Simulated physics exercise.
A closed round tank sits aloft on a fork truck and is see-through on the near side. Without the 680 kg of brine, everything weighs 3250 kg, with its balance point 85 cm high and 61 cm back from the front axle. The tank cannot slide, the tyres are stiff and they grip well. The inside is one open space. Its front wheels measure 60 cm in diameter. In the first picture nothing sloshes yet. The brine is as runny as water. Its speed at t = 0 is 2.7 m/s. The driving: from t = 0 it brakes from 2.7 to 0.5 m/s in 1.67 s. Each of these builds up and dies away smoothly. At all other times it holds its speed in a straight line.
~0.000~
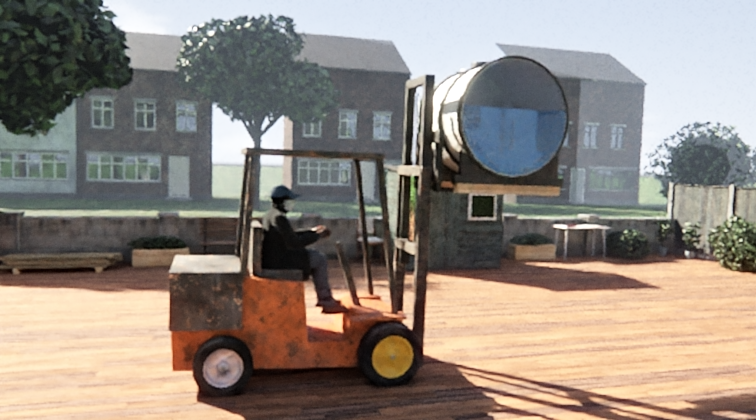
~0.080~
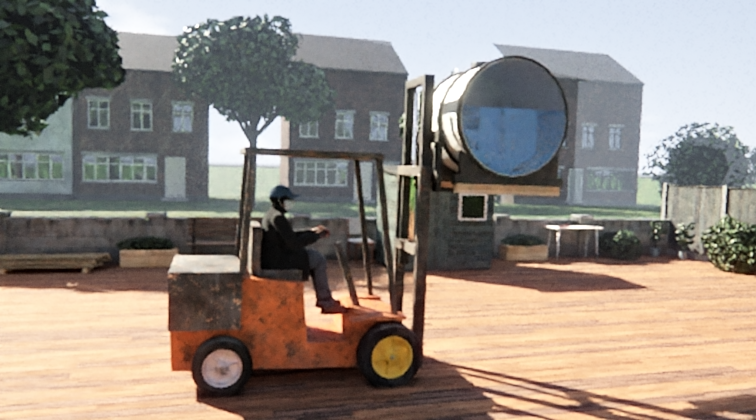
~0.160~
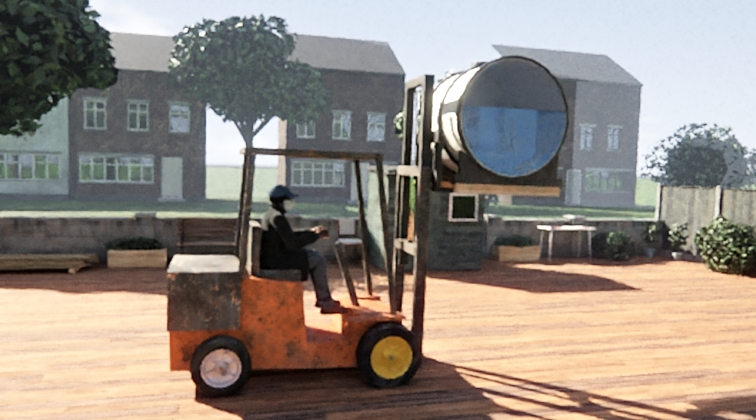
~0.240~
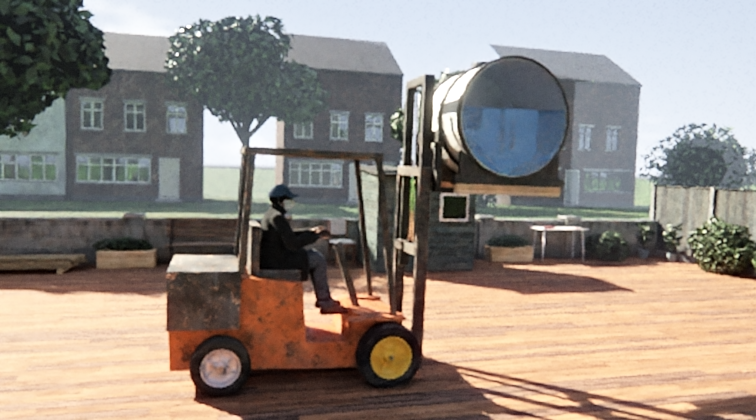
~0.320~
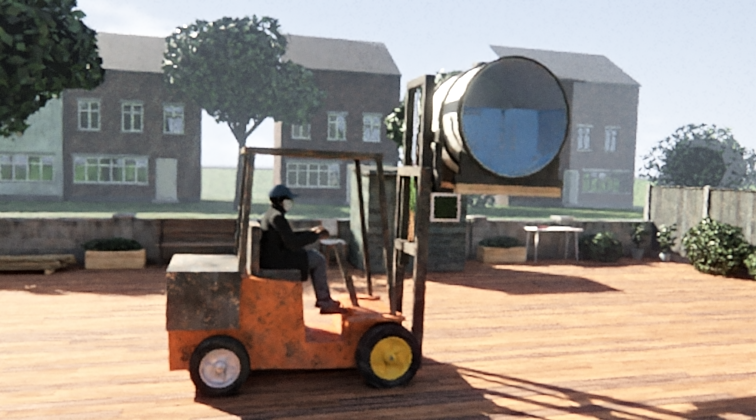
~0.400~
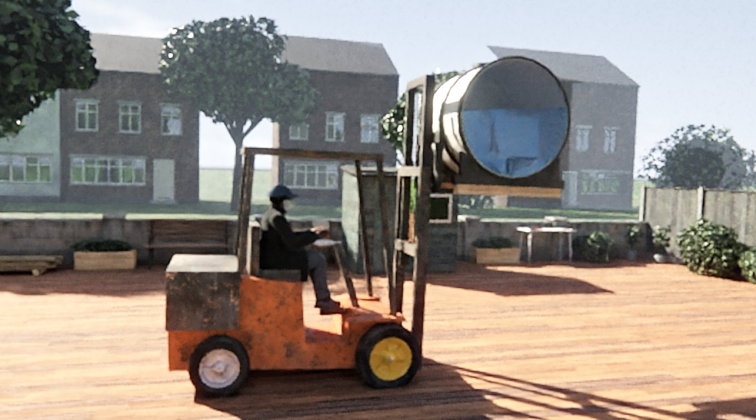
On a sunny paved yard near brick houses, a driver in a cap sat on an orange forklift holding a round tank high, and rolled steadily right while the blue liquid inside barely moved.
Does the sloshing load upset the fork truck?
The fork truck never lifts a wheel.
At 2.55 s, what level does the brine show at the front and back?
About 68 cm in front and 60 cm behind.
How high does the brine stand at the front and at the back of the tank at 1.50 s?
About 64 cm in front and 64 cm behind.
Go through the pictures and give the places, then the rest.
In the first picture, the surface is at (551, 112) near the front wall; the surface is at (477, 108) near the back wall; the body is upright; the front is on the right; a wheel hub at (394, 358).
In the second picture, the surface is at (551, 112) near the front wall; the surface is at (477, 108) near the back wall; the body is upright.
In the third picture, the surface is at (551, 112) near the front wall; the surface is at (477, 108) near the back wall; the body is upright.
In the fourth picture, the surface is at (552, 112) near the front wall; the surface is at (477, 108) near the back wall; the body is upright.
In the fifth picture, the surface is at (552, 111) near the front wall; the surface is at (477, 109) near the back wall; the body is upright.
In the sixth picture, the surface is at (553, 110) near the front wall; the surface is at (477, 111) near the back wall; the body is upright; a wheel hub at (392, 360).
By 0.95 s the lean is 1° nose down, wheels down; the liquid stands 49 cm at the back and 78 cm at the front.
By 1.50 s the lean is 0°, wheels down; the liquid stands 63 cm at the back and 64 cm at the front.
By 2.55 s the lean is 0°, wheels down; the liquid stands 59 cm at the back and 69 cm at the front.
By 4.66 s no wheel has left the ground; at worst the lighter axle bore 0 per cent of the weight.
